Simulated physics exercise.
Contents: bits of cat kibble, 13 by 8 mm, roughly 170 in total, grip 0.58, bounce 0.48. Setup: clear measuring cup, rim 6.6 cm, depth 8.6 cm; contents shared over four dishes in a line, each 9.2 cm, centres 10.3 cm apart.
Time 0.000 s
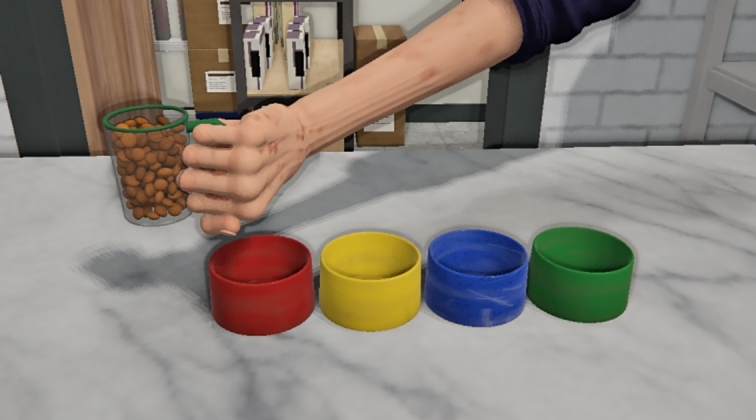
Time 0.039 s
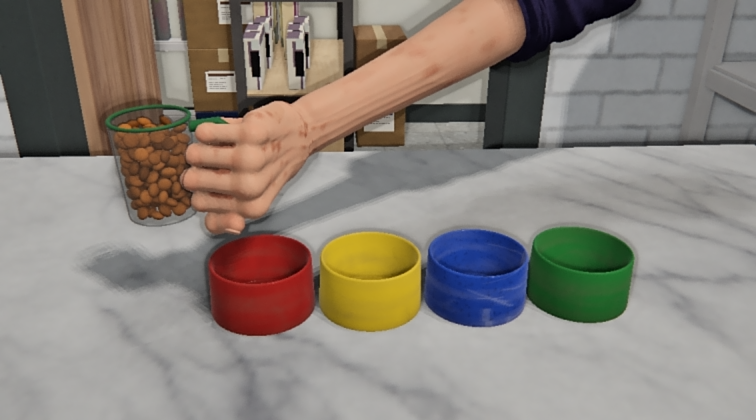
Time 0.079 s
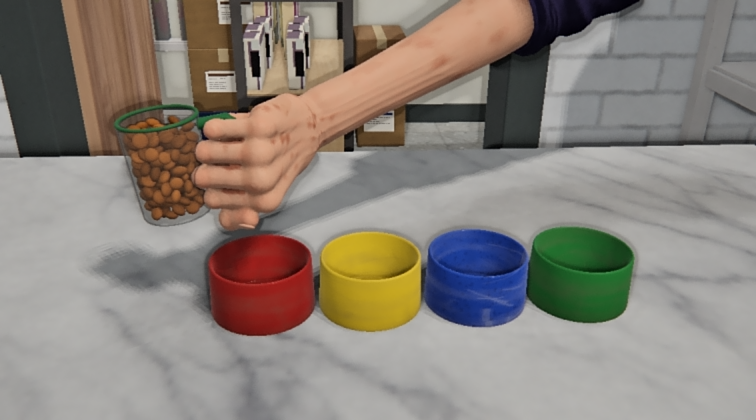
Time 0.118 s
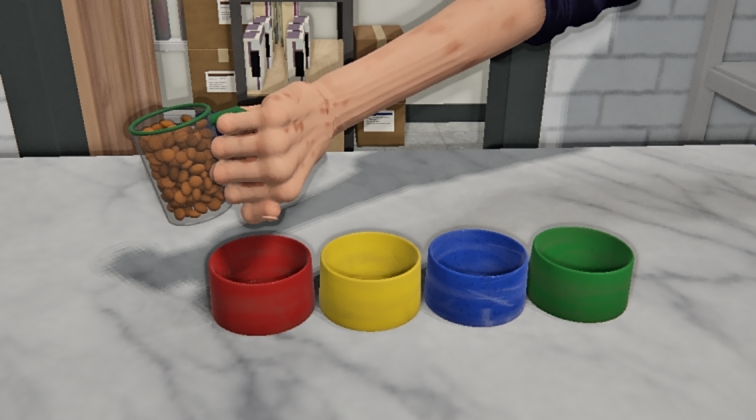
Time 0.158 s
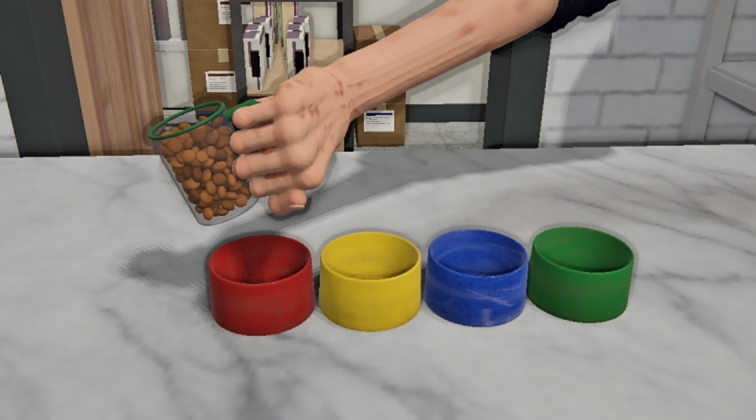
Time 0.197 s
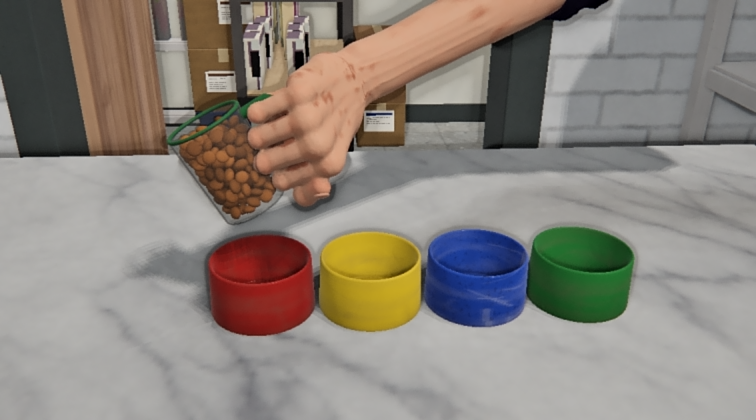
A hand moving a clear cup of brown kibble rightward and tilting it leftward behind red, yellow, blue and green dishes.
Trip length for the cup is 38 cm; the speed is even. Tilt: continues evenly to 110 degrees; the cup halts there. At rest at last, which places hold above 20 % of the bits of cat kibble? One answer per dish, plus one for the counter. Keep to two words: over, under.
Red: It will get a share not bigger than a fifth; blue: It will get a share bigger than a fifth; green: It will get a share not bigger than a fifth; yellow: It will get a share not bigger than a fifth; counter: It will get a share not bigger than a fifth.
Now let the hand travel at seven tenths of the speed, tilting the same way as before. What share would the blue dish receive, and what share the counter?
Blue: 40; counter: 10.
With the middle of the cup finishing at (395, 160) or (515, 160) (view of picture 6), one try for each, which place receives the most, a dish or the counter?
Try 1 - yellow; try 2 - blue.
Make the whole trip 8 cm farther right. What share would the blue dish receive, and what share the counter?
Shares would be blue 10 and counter 10.
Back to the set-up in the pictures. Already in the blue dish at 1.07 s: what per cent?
About 35 percent.
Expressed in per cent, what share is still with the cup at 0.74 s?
It comes to about 80 percent.
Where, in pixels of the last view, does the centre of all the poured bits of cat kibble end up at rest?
After settling, the middle sits near (480, 283).
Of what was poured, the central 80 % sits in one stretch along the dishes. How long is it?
I'd estimate close to 6 cm.
After 0.52 s, tilt 88 degrees; cup holds 100 %.
After 0.74 s, tilt 110 degrees; cup holds 80 %, blue 10 %, yellow 5 %.
After 1.07 s, tilt 110 degrees; cup holds 55 %, blue 35 %, yellow 5 %.
By 2.5 s all is still; red 0 %, blue 75 %, green 0 %, yellow 5 %, counter 5 %, cup 10 %.
